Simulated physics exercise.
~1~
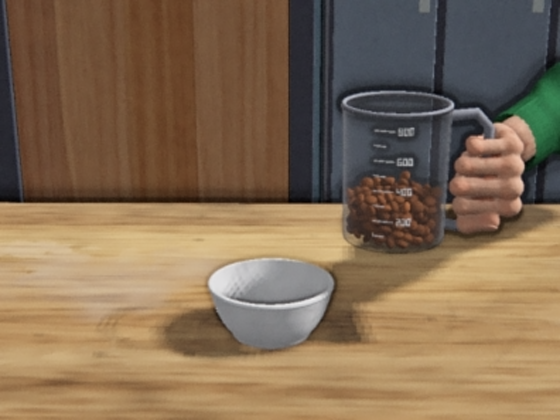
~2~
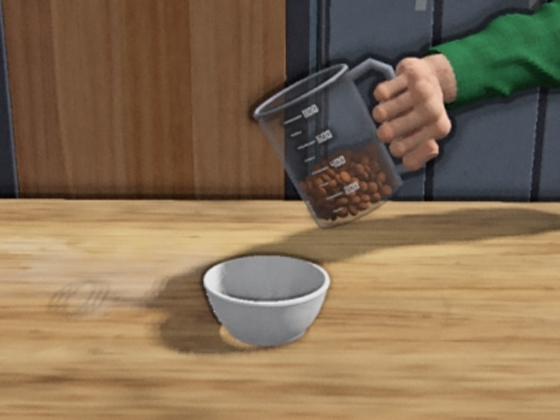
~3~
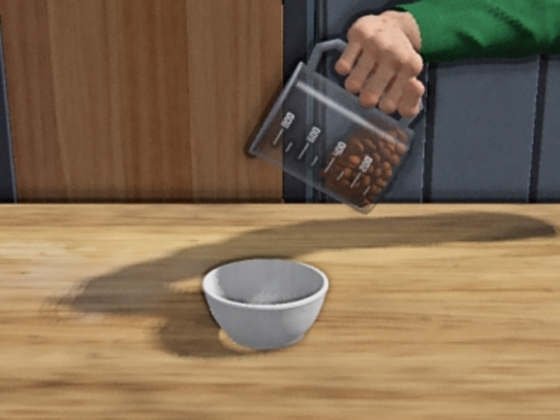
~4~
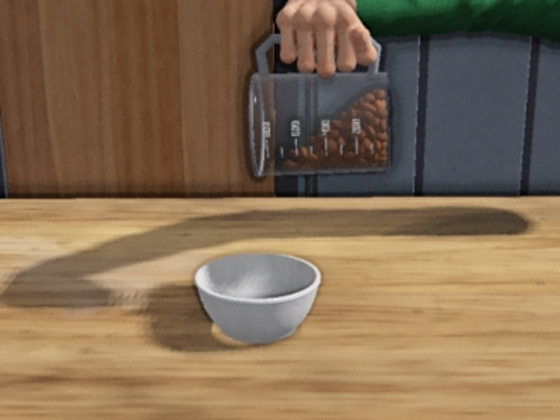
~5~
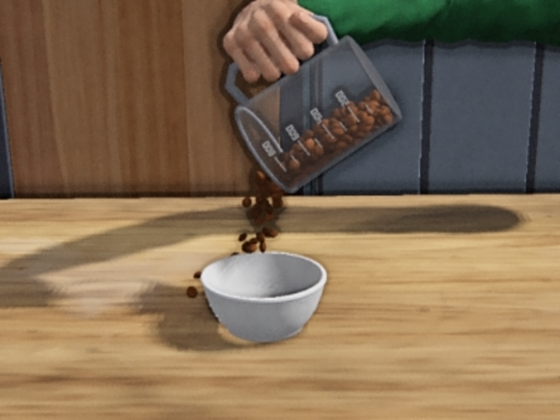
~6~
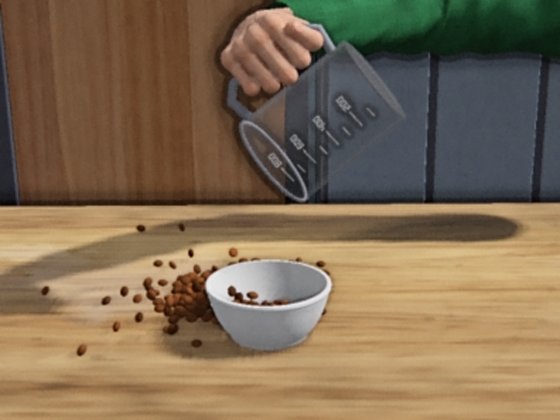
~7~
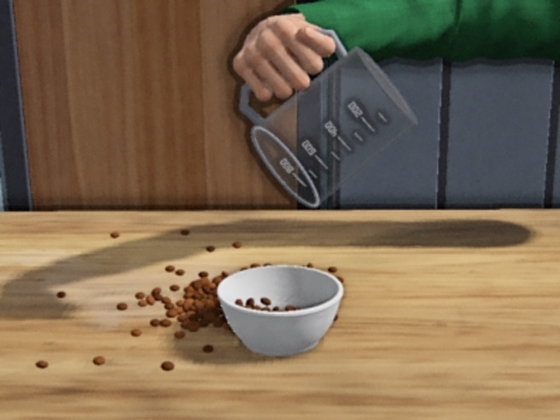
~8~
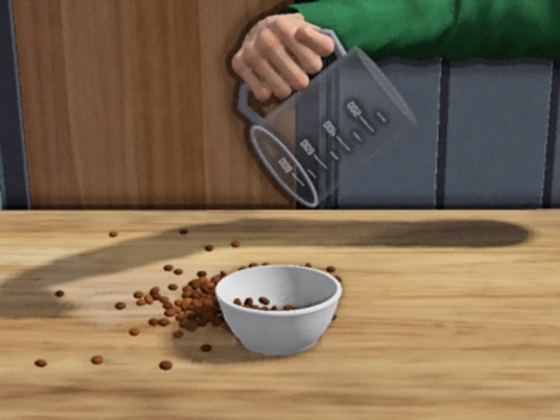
To begin with, a hand in a green sleeve holds a clear measuring jug of brown kibble upright on a wooden table, behind and to the right of a small white bowl. The hand lifts the jug up and to the left, tipping it toward the bowl until it lies on its side in the air. As it tilts further, mouth downward, the pieces tumble out near the bowl's left edge. Some land inside, but most hit the table and scatter to the left. Finally, the emptied jug hangs still above, with a little kibble in the bowl and a larger heap beside it.
